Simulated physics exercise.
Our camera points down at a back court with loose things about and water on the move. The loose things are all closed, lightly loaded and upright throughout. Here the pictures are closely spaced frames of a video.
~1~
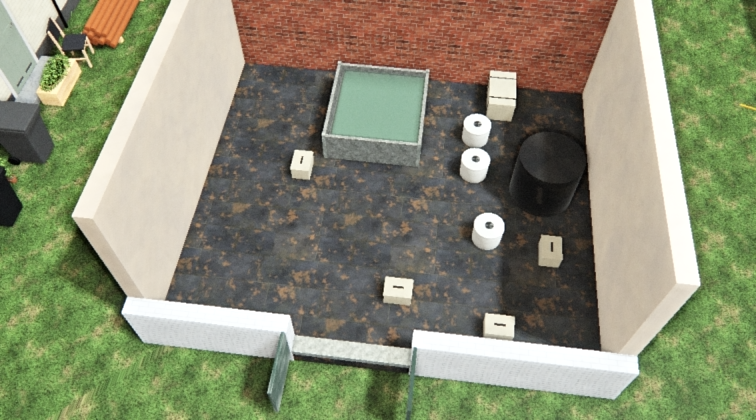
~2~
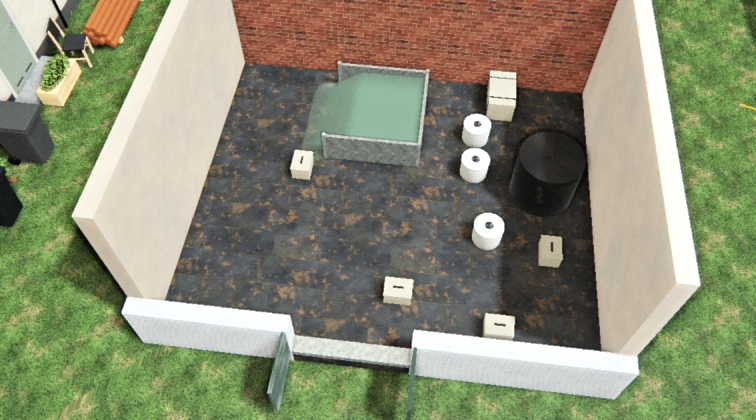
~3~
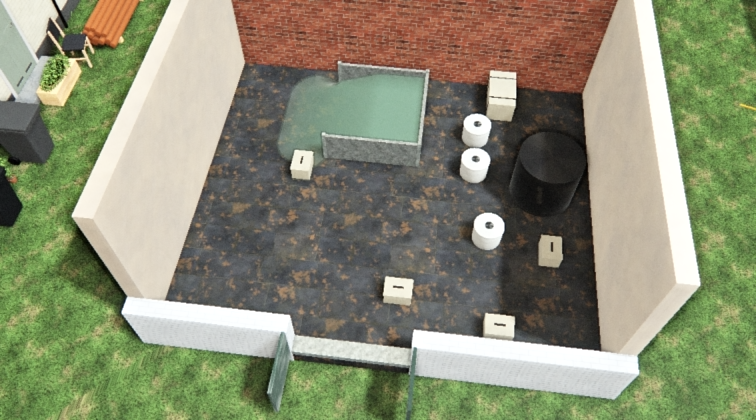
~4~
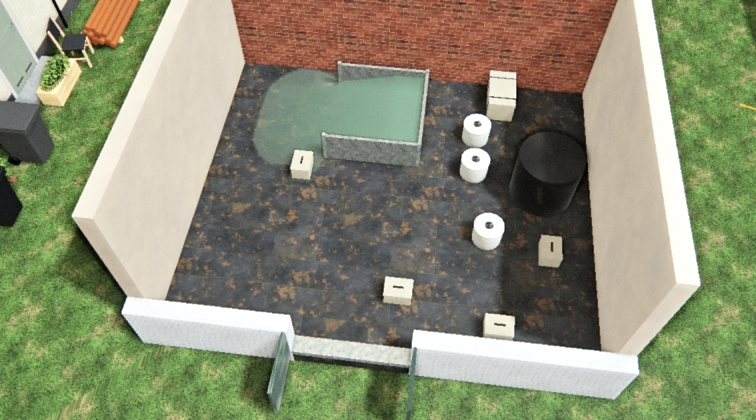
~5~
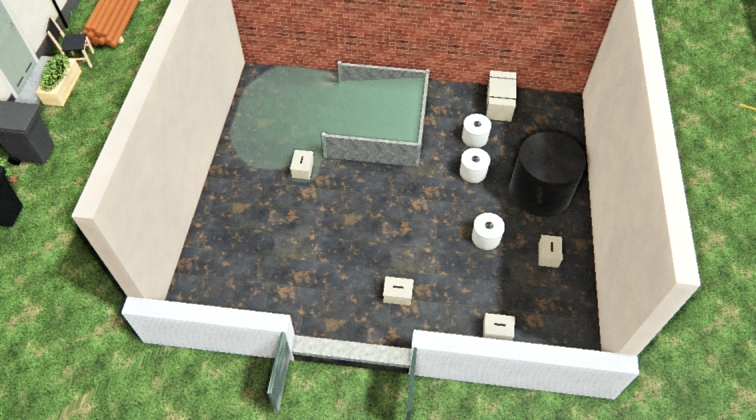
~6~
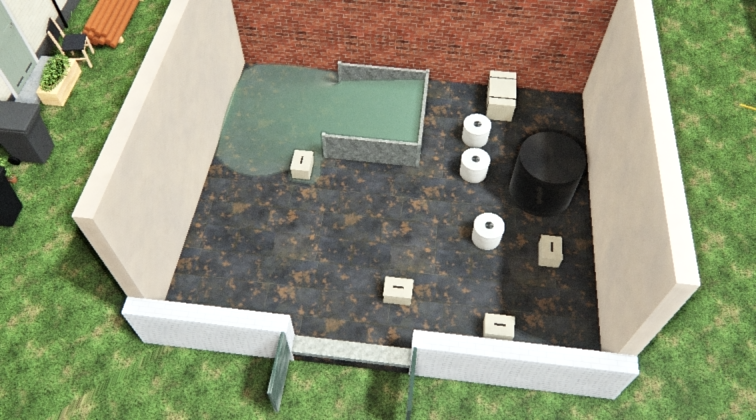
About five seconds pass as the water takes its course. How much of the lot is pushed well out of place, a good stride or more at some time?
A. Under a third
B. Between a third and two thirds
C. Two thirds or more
Answer: A.
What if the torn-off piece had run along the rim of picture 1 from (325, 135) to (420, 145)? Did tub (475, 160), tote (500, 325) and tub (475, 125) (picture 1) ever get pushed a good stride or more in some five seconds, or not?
Object by object: Short of it, covered the distance, short of it.
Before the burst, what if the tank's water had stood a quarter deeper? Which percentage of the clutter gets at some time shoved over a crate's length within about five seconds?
My estimate is around 10 percent.
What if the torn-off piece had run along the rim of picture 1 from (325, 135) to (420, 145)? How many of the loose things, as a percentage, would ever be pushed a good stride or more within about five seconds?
My estimate is some 20 per cent of them.
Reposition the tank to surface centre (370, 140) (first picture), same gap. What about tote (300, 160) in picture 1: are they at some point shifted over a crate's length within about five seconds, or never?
Put simply: It got there.
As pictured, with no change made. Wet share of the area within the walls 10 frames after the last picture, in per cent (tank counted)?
30 per cent or so.
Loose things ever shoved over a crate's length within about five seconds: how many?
The figure is 0.
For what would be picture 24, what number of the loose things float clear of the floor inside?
The tally stands at 0.
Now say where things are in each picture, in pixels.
The first picture shows a tote at (552, 247) rests on the ground; a trunk at (503, 88) rests on the ground; 0 of 8 have shifted.
The second picture shows a tote at (552, 247) rests on the ground; a trunk at (503, 88), on the bottom; 0 of 8 have shifted.
The third picture shows a tote at (552, 247) rests on the ground; a trunk at (503, 88) rests on the ground; 0 of 8 have shifted.
The fourth picture shows a tote at (552, 247), on the bottom; a trunk at (503, 88), on the bottom; 0 of 8 have shifted.
The fifth picture shows a tote at (552, 247) rests on the ground; a trunk at (503, 88), on the bottom; 0 of 8 have shifted.
The sixth picture shows a tote at (552, 247) rests on the ground; a trunk at (503, 88) rests on the ground; 0 of 8 have shifted.
A moment on, 0 of 8 are well off their spots; 0 afloat.
Next, 0 of 8 are well off their spots; 0 afloat.
Later, 0 of 8 are well off their spots; 0 afloat.
In the end, 0 of 8 are well off their spots, and 0 have been at some point; 0 afloat.
